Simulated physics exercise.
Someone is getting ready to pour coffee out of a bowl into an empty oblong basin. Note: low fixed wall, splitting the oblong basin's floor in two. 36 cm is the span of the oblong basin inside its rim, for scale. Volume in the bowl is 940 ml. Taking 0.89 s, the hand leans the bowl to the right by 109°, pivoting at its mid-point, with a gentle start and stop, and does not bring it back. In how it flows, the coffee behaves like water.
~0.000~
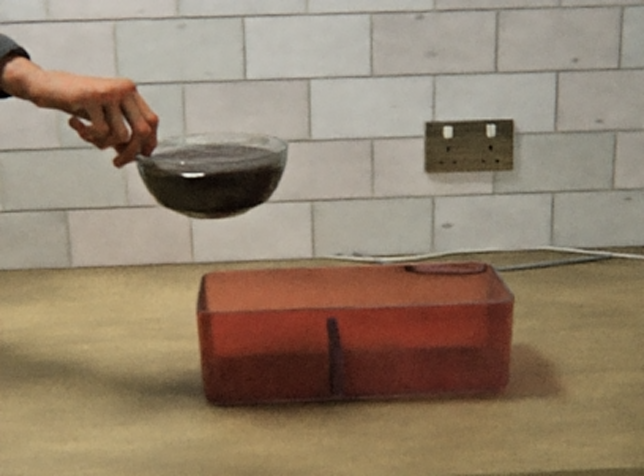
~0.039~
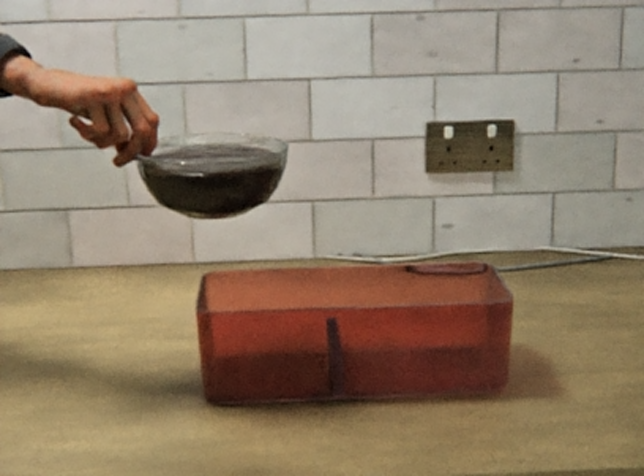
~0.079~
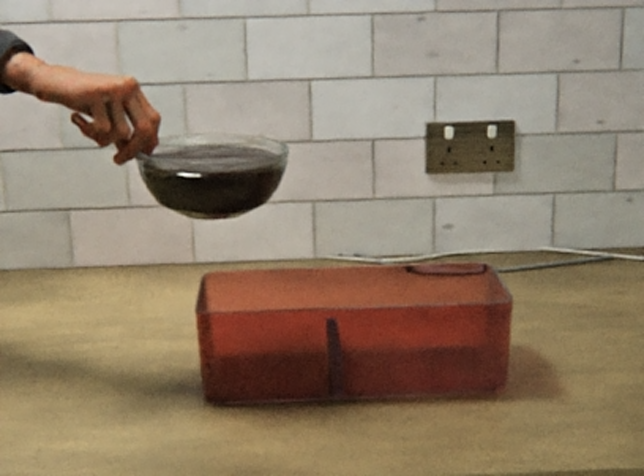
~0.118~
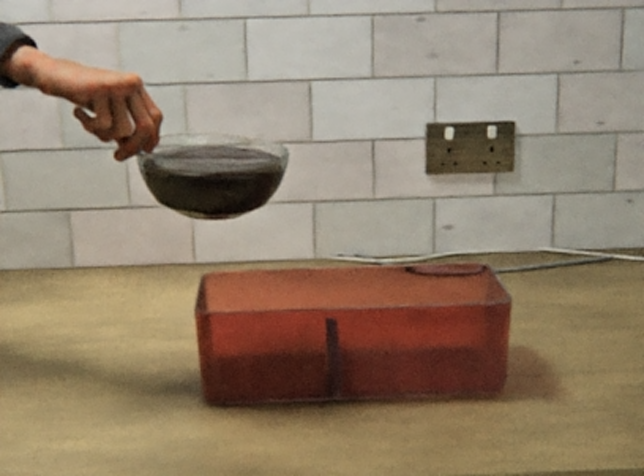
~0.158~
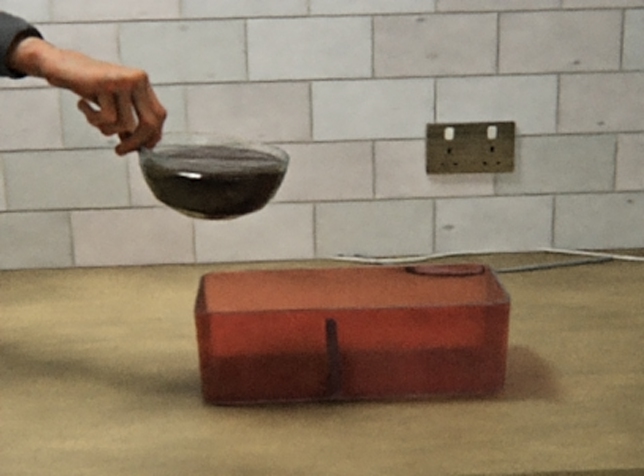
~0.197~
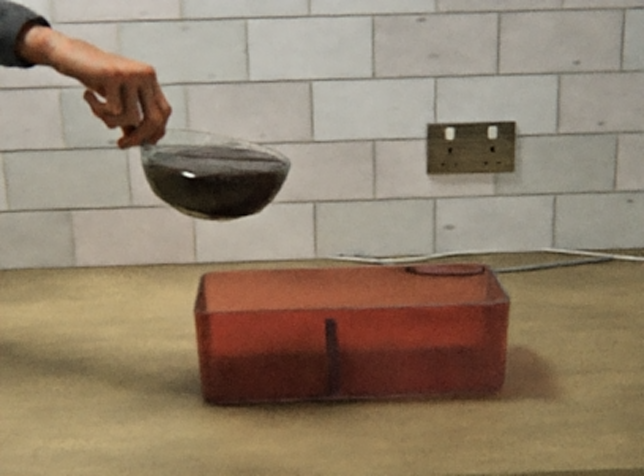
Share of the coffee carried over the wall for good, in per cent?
Near 57 per cent.
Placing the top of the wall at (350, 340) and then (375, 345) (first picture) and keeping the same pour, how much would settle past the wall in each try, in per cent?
First try about 40 %, second try about 20 %.
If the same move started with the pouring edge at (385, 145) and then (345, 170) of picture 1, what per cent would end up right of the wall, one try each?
Respectively about 90 and 85 percent.
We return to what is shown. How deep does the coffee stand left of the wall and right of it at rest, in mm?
Some 18 mm on the left and some 20 mm on the right.
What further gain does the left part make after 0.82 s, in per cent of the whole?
It comes to about 2 per cent.
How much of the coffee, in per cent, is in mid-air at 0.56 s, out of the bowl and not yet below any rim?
I'd say close to 44 per cent.
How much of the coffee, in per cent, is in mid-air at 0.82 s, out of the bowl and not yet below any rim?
4 in a hundred, give or take.
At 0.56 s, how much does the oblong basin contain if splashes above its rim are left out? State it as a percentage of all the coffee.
24 %, roughly.
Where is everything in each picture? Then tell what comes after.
In the first frame, it leans 0°; its right rim is at (287, 147); the coffee meets the walls at (140, 161) and (284, 156); the oblong basin's rim runs from (200, 293) to (502, 281); the wall's top is at (335, 338).
In the second frame, it leans 1°; its right rim is at (287, 148); the coffee meets the walls at (140, 160) and (284, 156).
In the third frame, it leans 2°; its right rim is at (287, 150); the coffee meets the walls at (141, 159) and (284, 158).
In the fourth frame, it leans 5°; its right rim is at (288, 154); the coffee meets the walls at (142, 159) and (284, 160).
In the fifth frame, it leans 8°; its right rim is at (289, 159); the coffee meets the walls at (144, 158) and (286, 161).
In the sixth frame, it leans 13°; its right rim is at (290, 165); the coffee meets the walls at (145, 157) and (287, 162).
By 0.56 s the tilt is 75° and 32 per cent is still to pour, 3 is left of the wall and 21 right of it.
By 0.82 s the tilt is 107° and 0 per cent is still to pour, 39 is left of the wall and 55 right of it.
By 1.09 s the tilt is 109° and 0 per cent is still to pour, 41 is left of the wall and 57 right of it.
By 1.39 s the tilt is 109° and 0 per cent is still to pour, 41 is left of the wall and 57 right of it.
At rest 41 per cent lies left of the wall, 57 right of it and 2 outside.
